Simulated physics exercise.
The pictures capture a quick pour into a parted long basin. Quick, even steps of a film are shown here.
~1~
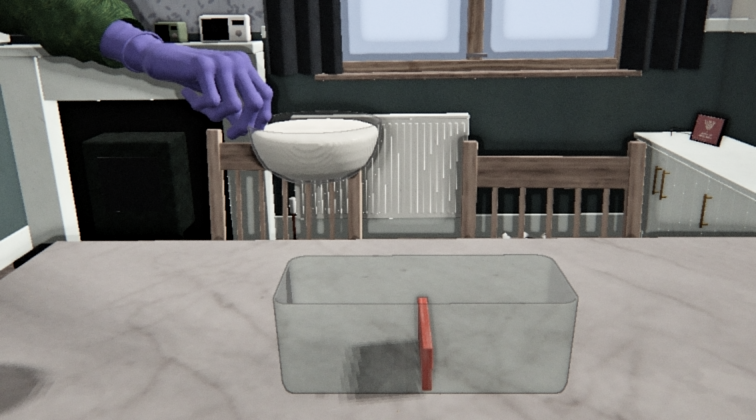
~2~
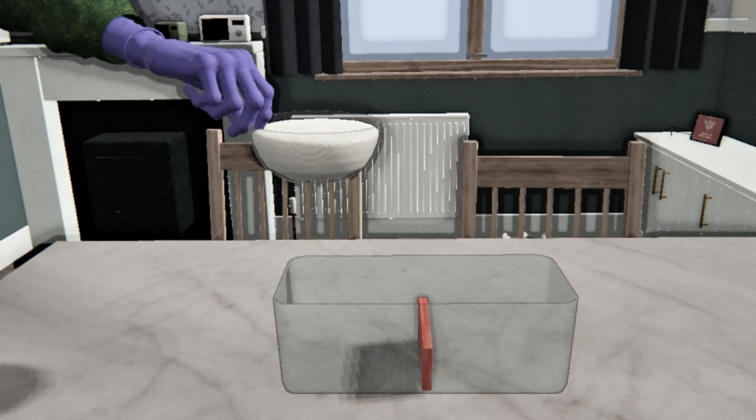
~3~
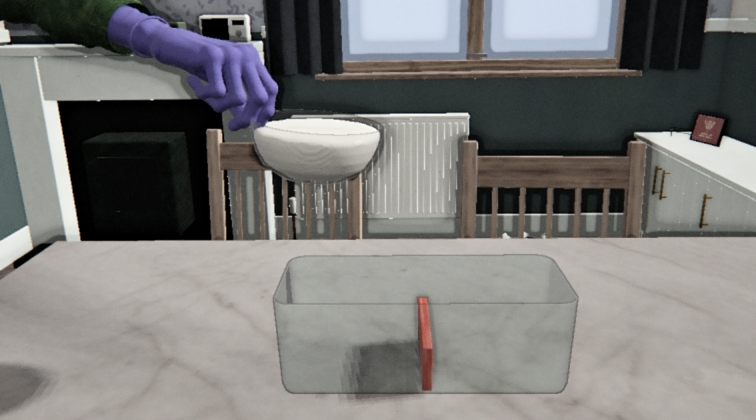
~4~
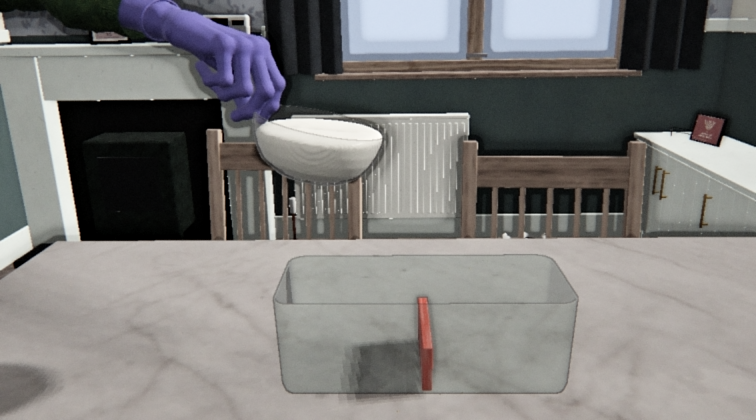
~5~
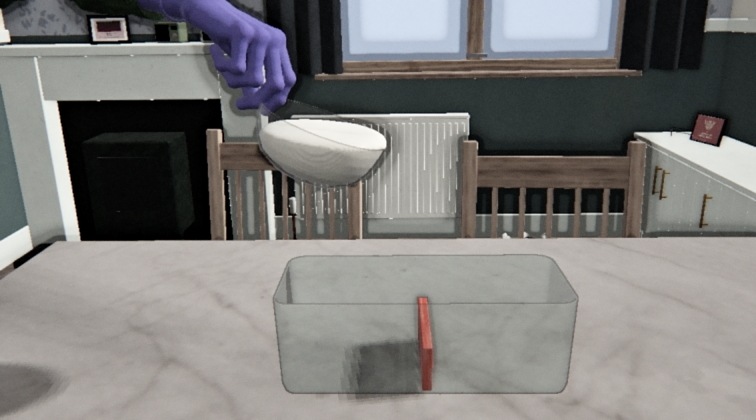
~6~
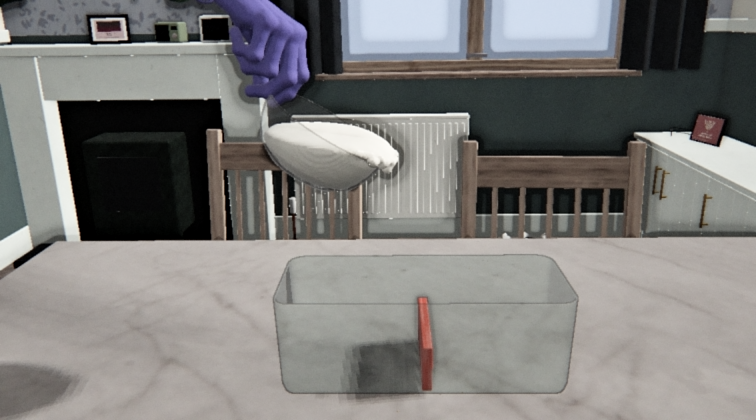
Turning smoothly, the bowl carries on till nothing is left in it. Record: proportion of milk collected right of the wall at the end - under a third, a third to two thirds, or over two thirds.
The centre band.
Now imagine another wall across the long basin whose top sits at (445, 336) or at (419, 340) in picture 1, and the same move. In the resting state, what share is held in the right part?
In turn some 30 and 65 in a hundred.
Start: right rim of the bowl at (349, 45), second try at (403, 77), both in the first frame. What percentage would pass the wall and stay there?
First try: About 45 %; second try: About 80 %.
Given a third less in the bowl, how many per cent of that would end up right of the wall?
Estimated share: Around 40 %.
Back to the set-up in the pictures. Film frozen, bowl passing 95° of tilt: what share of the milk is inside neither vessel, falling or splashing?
About 45 per cent.
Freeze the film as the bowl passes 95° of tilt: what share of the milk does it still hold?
Amount still in: Approx. 10 %.
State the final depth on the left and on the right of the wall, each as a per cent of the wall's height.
20 per cent for the left part, 30 for the right.
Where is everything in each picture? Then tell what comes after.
In the first picture, tilt 0°; pouring edge (381, 123); surface from (254, 130) to (378, 129); the long basin's rim runs from (282, 280) to (564, 278); the wall's top is at (425, 322).
In the second picture, tilt 1°; pouring edge (381, 124); surface from (254, 129) to (379, 129).
In the third picture, tilt 6°; pouring edge (383, 129); surface from (256, 127) to (380, 131).
In the fourth picture, tilt 13°; pouring edge (384, 137); surface from (259, 126) to (383, 134).
In the fifth picture, tilt 22°; pouring edge (385, 148); surface from (263, 126) to (380, 140); 3 per cent is over the edge.
In the sixth picture, tilt 33°; pouring edge (383, 161); surface from (266, 129) to (371, 145); 11 per cent is over the edge.
A moment on, the bowl is tipped on its side and 9 per cent is still to pour, 6 is left of the wall and 42 right of it.
Next, the bowl is tipped right over and 0 per cent is still to pour, 38 is left of the wall and 59 right of it.
Then the bowl is tipped right over and 0 per cent is still to pour, 40 is left of the wall and 59 right of it.
Later the bowl is tipped right over and 0 per cent is still to pour, 40 is left of the wall and 59 right of it.
Finally, 40 per cent lies left of the wall, 59 right of it and 1 outside.
